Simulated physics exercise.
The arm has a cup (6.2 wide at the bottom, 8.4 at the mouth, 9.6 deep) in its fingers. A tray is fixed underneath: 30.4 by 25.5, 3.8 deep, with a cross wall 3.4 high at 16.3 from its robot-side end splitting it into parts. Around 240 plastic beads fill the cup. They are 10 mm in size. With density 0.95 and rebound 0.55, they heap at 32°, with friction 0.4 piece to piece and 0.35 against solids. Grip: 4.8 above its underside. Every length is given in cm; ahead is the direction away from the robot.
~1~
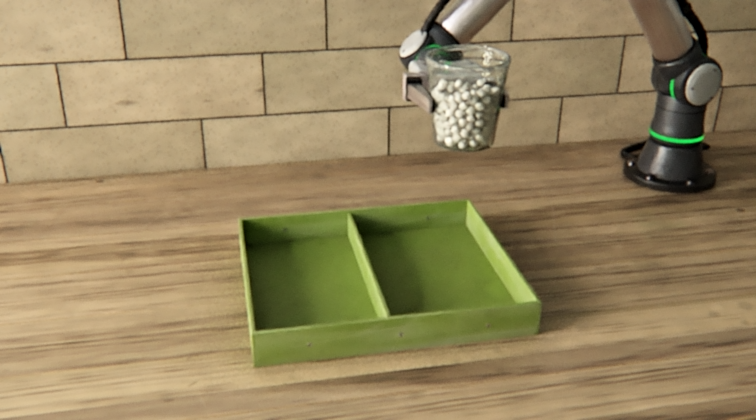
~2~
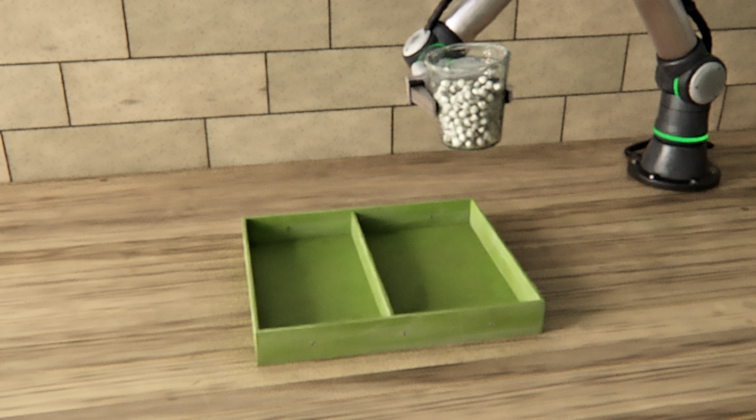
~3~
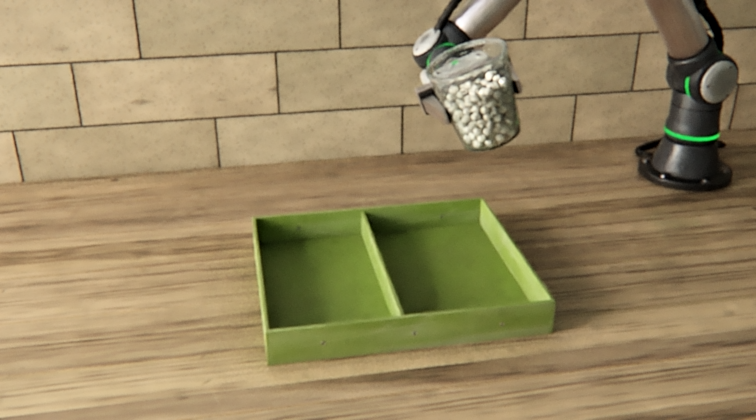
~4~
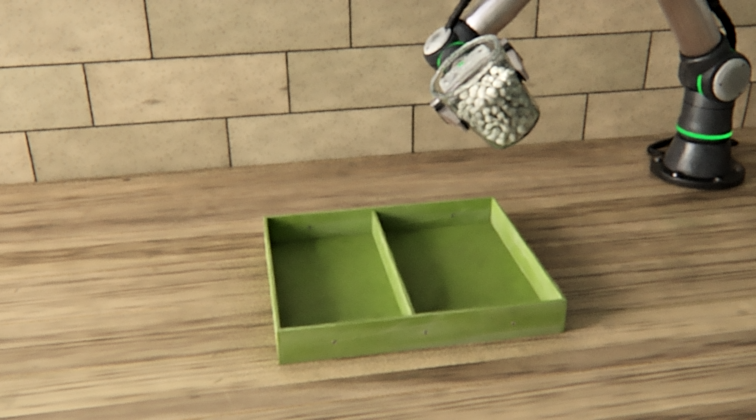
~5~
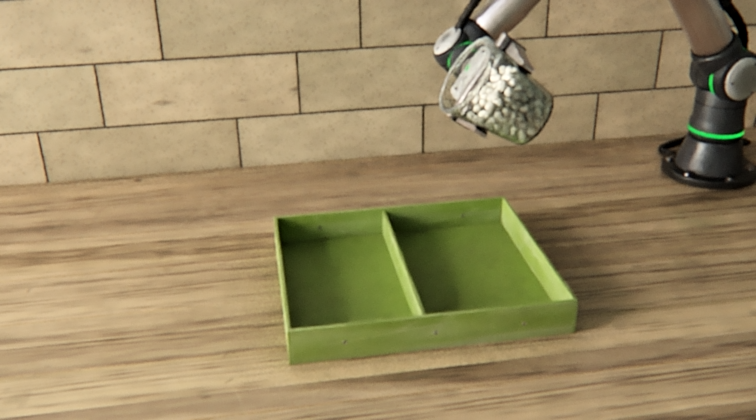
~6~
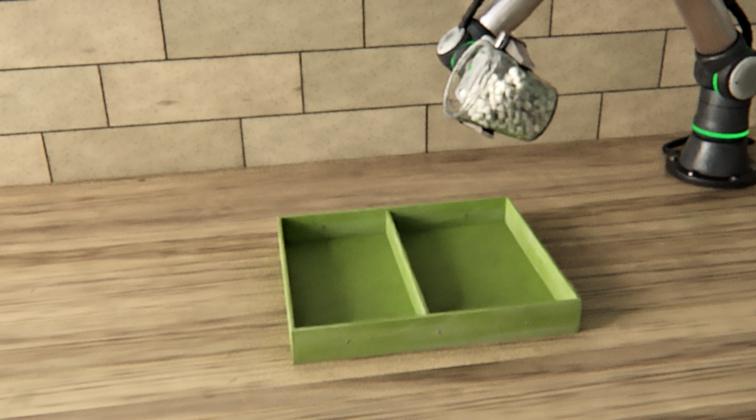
Robot arm gradually tilting a clear cup of small whitish beads above a divided green tray on a wooden tabletop.
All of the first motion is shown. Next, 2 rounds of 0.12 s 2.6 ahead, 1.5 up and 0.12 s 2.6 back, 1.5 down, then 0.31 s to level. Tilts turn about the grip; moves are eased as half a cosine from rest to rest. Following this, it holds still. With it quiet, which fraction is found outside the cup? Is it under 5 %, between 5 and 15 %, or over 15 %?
It is over 15 %.
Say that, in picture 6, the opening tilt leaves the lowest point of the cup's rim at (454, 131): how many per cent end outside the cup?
Around 70 in a hundred.
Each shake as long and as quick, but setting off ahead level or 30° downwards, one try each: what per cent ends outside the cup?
Roughly 15 per cent, then 5 per cent.
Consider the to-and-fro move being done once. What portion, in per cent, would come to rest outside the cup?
That share would be near 10 percent.
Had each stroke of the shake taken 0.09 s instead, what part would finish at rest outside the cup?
That change gives some 40 percent.
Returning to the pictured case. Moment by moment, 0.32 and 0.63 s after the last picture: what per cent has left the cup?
Taking the two times in order, I'd say 5 and then 20 per cent.
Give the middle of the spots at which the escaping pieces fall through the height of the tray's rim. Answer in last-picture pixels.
I'd say somewhere around (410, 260).
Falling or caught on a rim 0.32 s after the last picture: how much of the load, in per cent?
About 7 per cent.
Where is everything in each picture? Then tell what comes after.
The first picture shows cup middle at (466, 101), level; upper third of the load around (466, 93), from x 435 to 495, top at y 80; 244 in the cup.
The second picture shows cup middle at (470, 100), tilted 6° forward; upper third of the load around (471, 93), from x 440 to 500, top at y 75.
The third picture shows cup middle at (480, 99), tilted 21° forward; upper third of the load around (484, 91), from x 450 to 515, top at y 70.
The fourth picture shows cup middle at (490, 98), tilted 40° forward; upper third of the load around (498, 89), from x 460 to 530, top at y 65.
The fifth picture shows cup middle at (501, 98), tilted 55° forward; upper third of the load around (508, 87), from x 470 to 545, top at y 70.
The sixth picture shows cup middle at (504, 97), tilted 61° forward; upper third of the load around (514, 88), from x 465 to 550, top at y 70; 244 in the cup.
Then, 0.32 s later, tilted 61° forward, highest piece 25 above the table; 226 in the cup, 18 in flight or on a rim.
Then, 0.63 s later, tilted 31° forward, highest piece 26 above the table; 192 in the cup, 24 in the robot-side part, 23 in the far-side part, 1 on the table or floor, 4 in flight or on a rim.
Then, 0.99 s later, level, highest piece 25 above the table; 192 in the cup, 26 in the far-side part, 25 in the robot-side part, 1 on the table or floor.
Then, 2.04 s later, level, highest piece 25 above the table; 192 in the cup, 26 in the far-side part, 25 in the robot-side part, 1 on the table or floor.
At rest, 192 in the cup, 26 in the far-side part, 25 in the robot-side part, 1 on the table or floor. That is 21 % outside the cup.
